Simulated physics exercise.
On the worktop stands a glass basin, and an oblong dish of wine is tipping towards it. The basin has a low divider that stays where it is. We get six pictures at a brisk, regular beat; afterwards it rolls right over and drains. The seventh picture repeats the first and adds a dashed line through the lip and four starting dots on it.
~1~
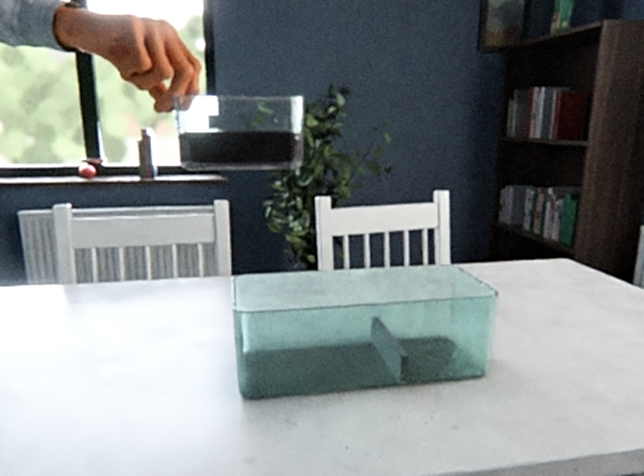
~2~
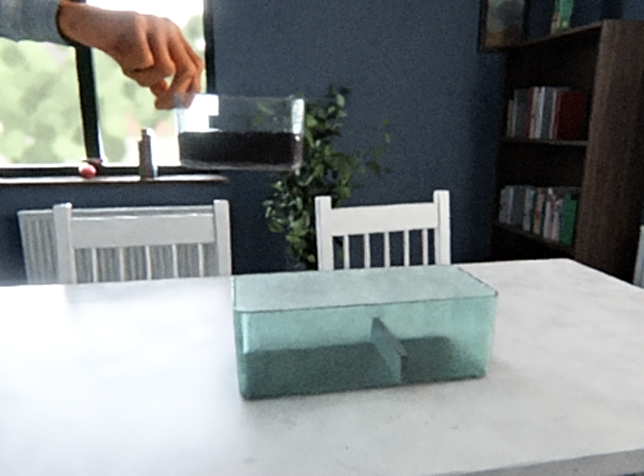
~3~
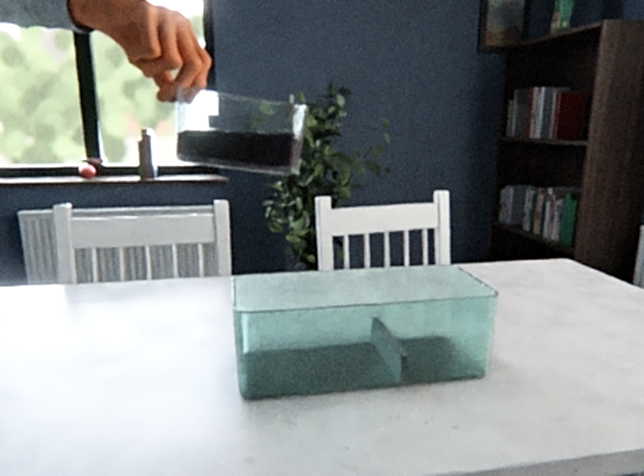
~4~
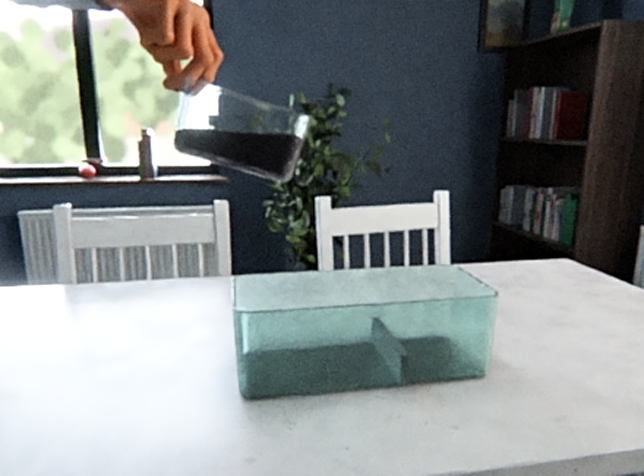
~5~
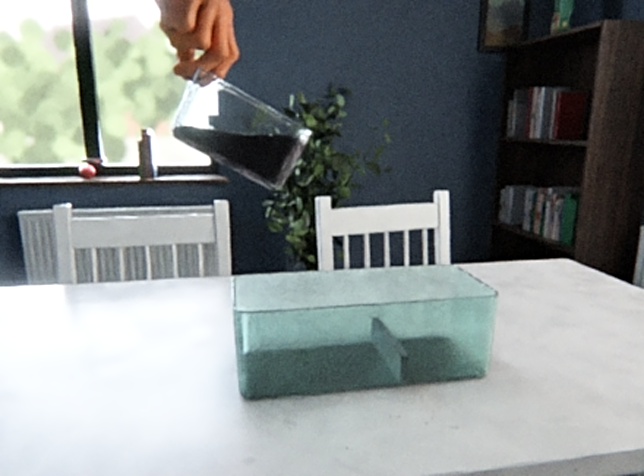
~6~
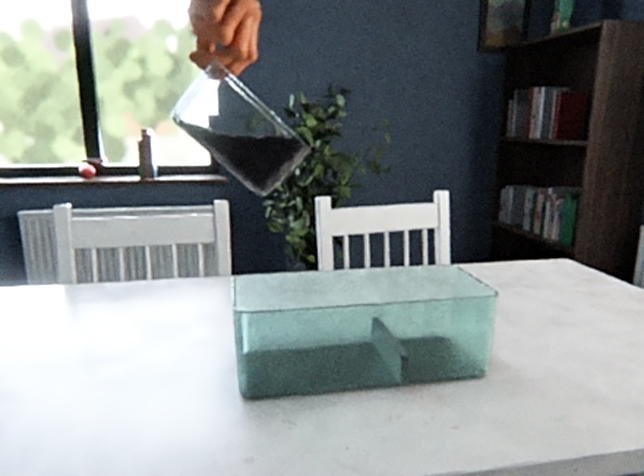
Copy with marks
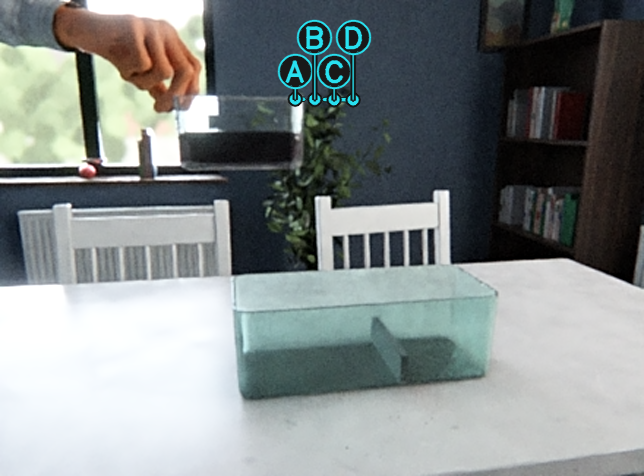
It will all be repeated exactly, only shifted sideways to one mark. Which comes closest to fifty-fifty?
Use dot D.
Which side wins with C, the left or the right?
More ends on the left.
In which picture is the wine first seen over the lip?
In picture 6.
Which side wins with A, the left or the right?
The left side.
On the marked copy, A at (295, 99); B at (314, 99); C at (334, 99); D at (353, 99).
Choosing A, about 90 % ends left of the wall and 7 % right of it.
Choosing B, about 91 % ends left of the wall and 6 % right of it; 3 % is lost outside.
Choosing C, about 74 % ends left of the wall and 24 % right of it.
Choosing D, about 47 % ends left of the wall and 51 % right of it.
